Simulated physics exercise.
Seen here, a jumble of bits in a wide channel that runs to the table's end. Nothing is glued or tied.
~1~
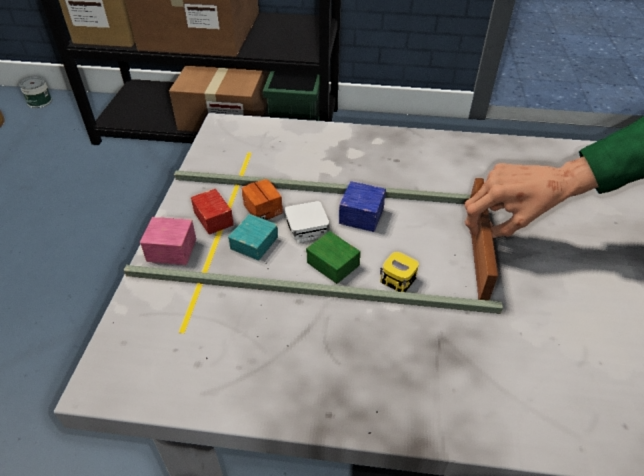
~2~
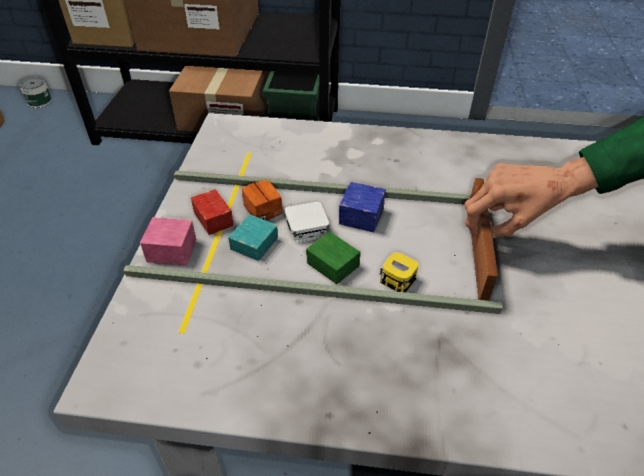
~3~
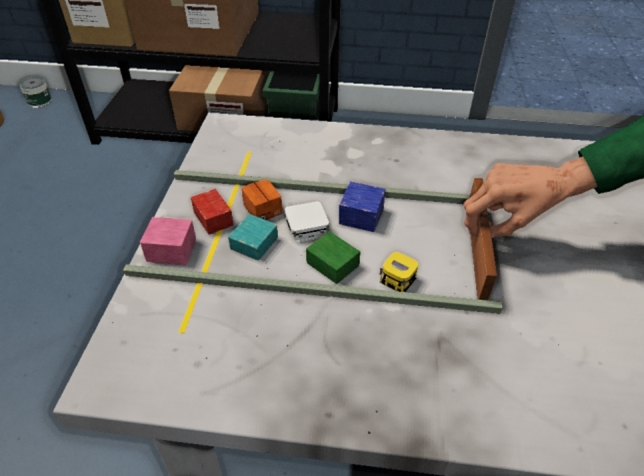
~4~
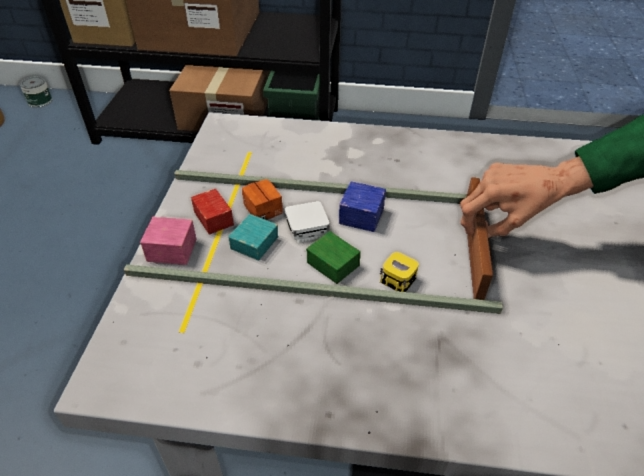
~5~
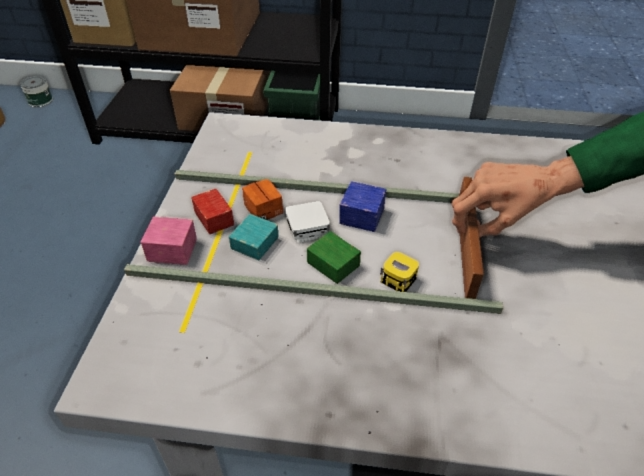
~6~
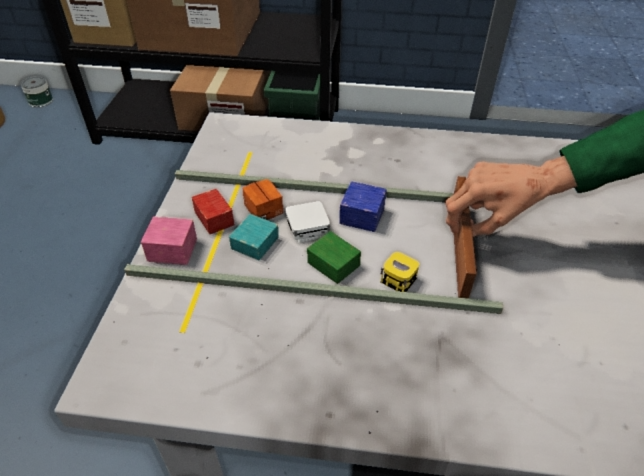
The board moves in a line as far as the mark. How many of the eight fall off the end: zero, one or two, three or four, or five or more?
The number that fall off is one or two.
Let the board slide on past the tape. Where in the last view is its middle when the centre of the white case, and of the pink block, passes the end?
Near (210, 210) and (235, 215).
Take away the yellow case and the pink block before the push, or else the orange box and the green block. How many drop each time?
Fallen: 0, and 1 in the other try.
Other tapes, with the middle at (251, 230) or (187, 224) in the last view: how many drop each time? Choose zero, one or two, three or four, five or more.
One after another: None; at least five.
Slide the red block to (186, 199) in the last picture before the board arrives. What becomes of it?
It goes over.
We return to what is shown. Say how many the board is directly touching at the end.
The number is 3.
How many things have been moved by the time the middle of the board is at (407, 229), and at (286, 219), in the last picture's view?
By then 1, and 7.
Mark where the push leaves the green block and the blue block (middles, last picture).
About (196, 229), and the other about (211, 195).
Soon after, none off yet; pink block at rest near (170, 241); red block at rest near (213, 211); orange box at rest near (263, 200).
After that, none off yet; pink block at rest near (170, 241); red block at rest near (213, 211); orange box displaced a little near (255, 195).
And then, none off yet; pink block displaced a little near (155, 242); red block displaced about its own width near (169, 212); orange box displaced well along near (215, 184).
In the end, the number that fall off is one or two; gone, red block and pink block.
